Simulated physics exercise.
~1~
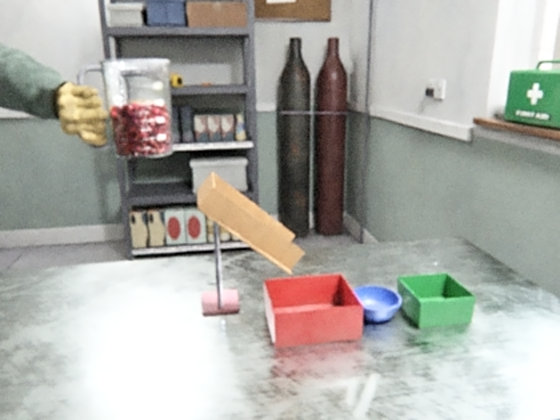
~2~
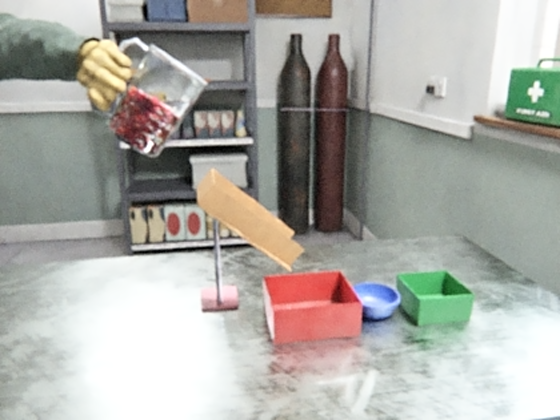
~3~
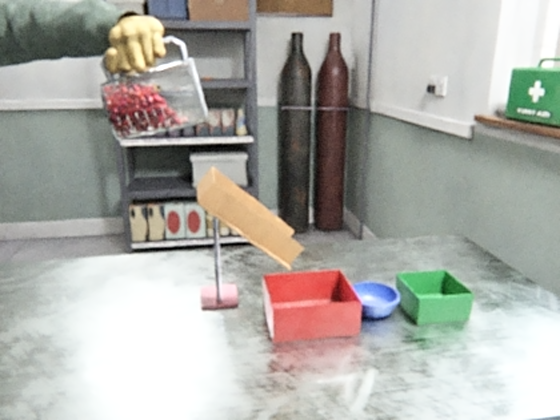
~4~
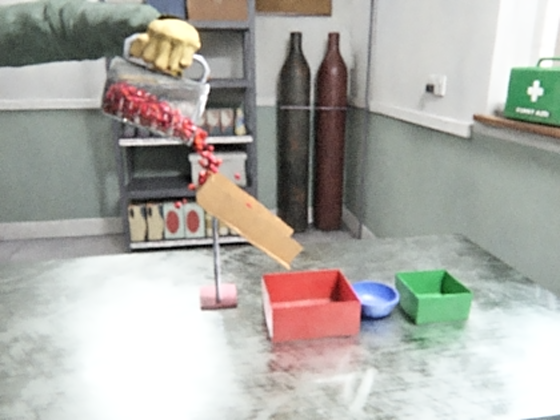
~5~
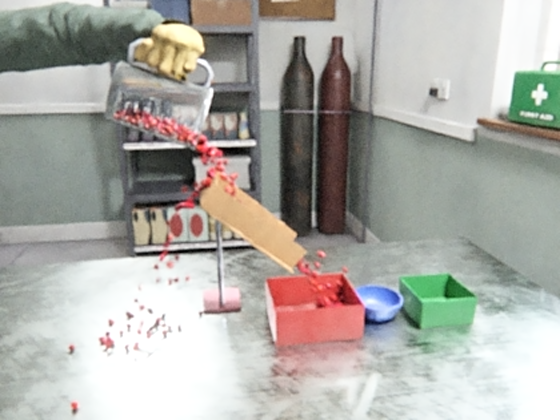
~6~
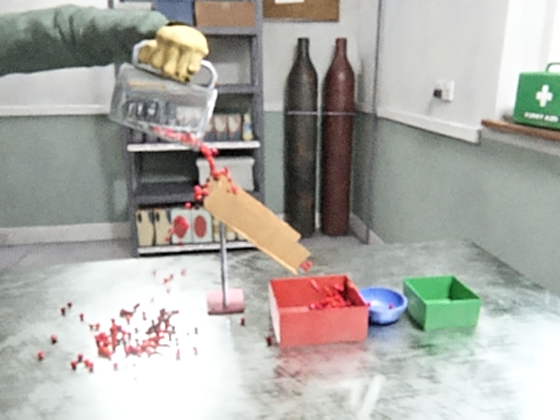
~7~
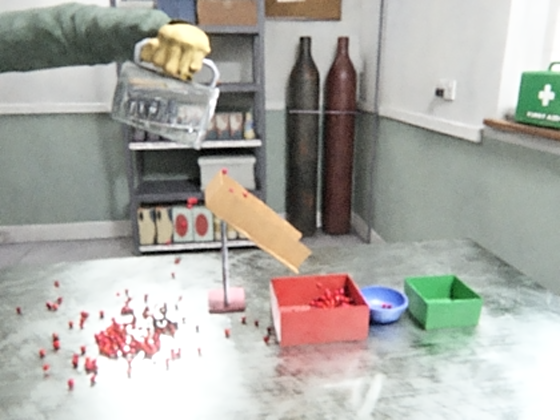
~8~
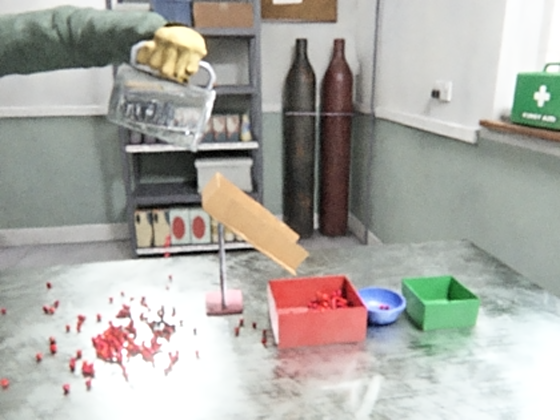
The footage shows a gloved hand tilting a clear jug of small red cranberries over a sloping chute, from which some slide into a red tin while many others spill onto the table, ending with the jug empty and the green tin still empty.
